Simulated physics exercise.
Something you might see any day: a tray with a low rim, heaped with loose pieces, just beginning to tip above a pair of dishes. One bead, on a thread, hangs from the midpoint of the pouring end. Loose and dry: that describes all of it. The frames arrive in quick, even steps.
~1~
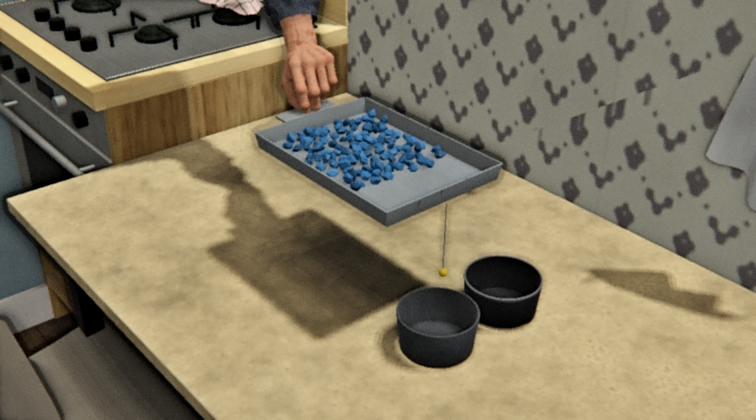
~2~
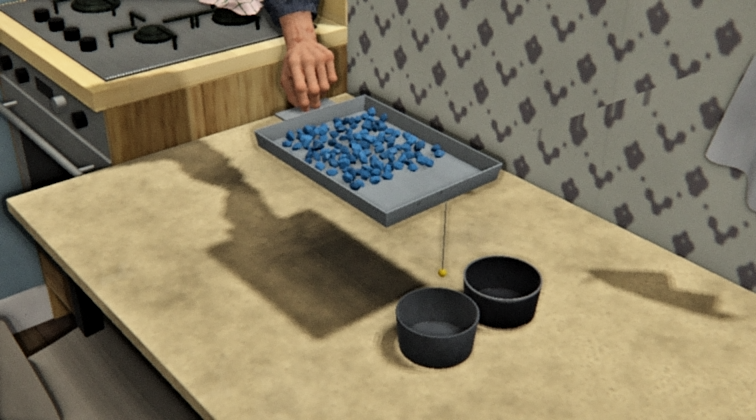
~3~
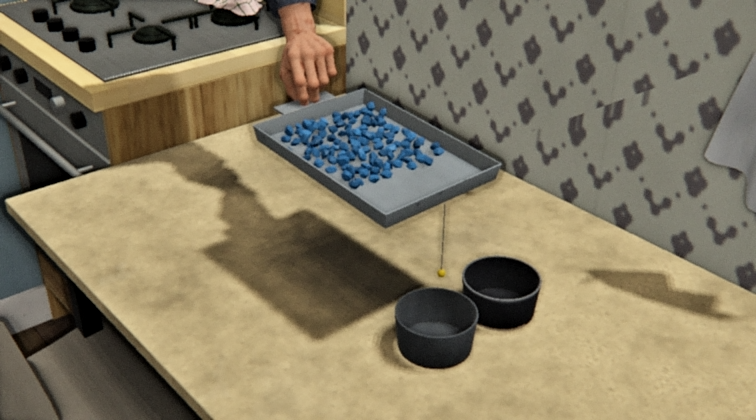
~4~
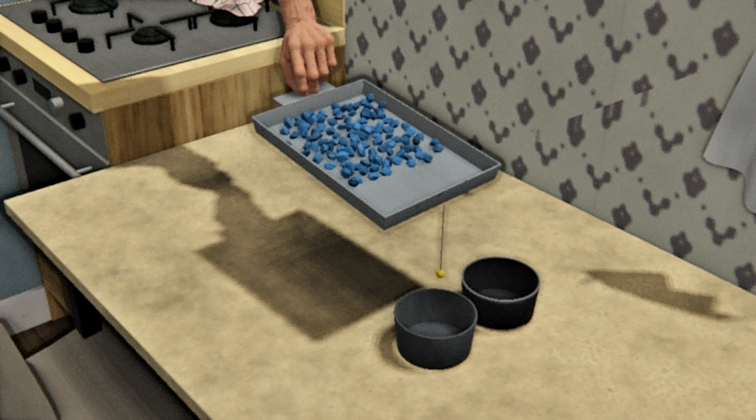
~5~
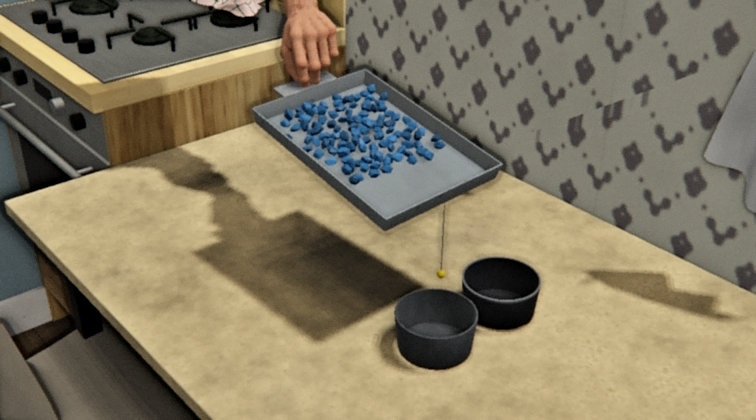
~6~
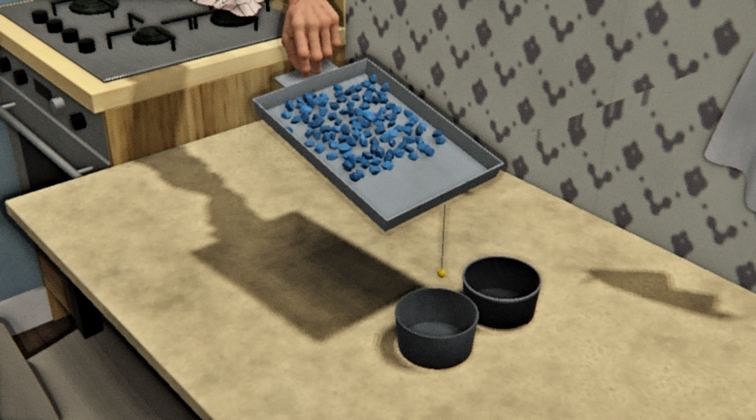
Tray of loose blue stones tilting gradually as a hand raises its far end above two dark dishes on a counter.
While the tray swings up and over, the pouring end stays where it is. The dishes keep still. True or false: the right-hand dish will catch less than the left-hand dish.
True.
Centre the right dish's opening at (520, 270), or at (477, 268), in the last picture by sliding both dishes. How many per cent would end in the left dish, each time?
The first try gives 50 per cent, the second 40 per cent.
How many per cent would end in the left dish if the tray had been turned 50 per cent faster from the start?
It would be around 50 per cent.
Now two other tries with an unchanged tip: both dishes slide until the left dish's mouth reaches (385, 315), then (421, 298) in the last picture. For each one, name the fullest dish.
First try: The leftmost dish. Second try: The leftmost dish.
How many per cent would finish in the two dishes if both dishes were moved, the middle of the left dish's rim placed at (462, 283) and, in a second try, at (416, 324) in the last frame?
10 %, 90 %.
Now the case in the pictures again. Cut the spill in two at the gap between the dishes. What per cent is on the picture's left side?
Roughly 60 percent.
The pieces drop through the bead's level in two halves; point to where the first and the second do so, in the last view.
Near (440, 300) and later near (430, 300).
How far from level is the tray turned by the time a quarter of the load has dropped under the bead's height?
The angle is roughly 75° at that point.
Shortly afterwards, tray tipped steeply; all but a few on the tray; only a few in the air.
Next, tray tipped right over; near two thirds on the tray; near a quarter in the left dish; only a few in the right dish; a little outside both; only a few in the air.
Some moments later, tray tipped past a quarter turn; near two thirds in the left dish; a little in the right dish; near a third outside both.
In the end, tray tipped past a quarter turn; near two thirds in the left dish; a little in the right dish; near a third outside both.
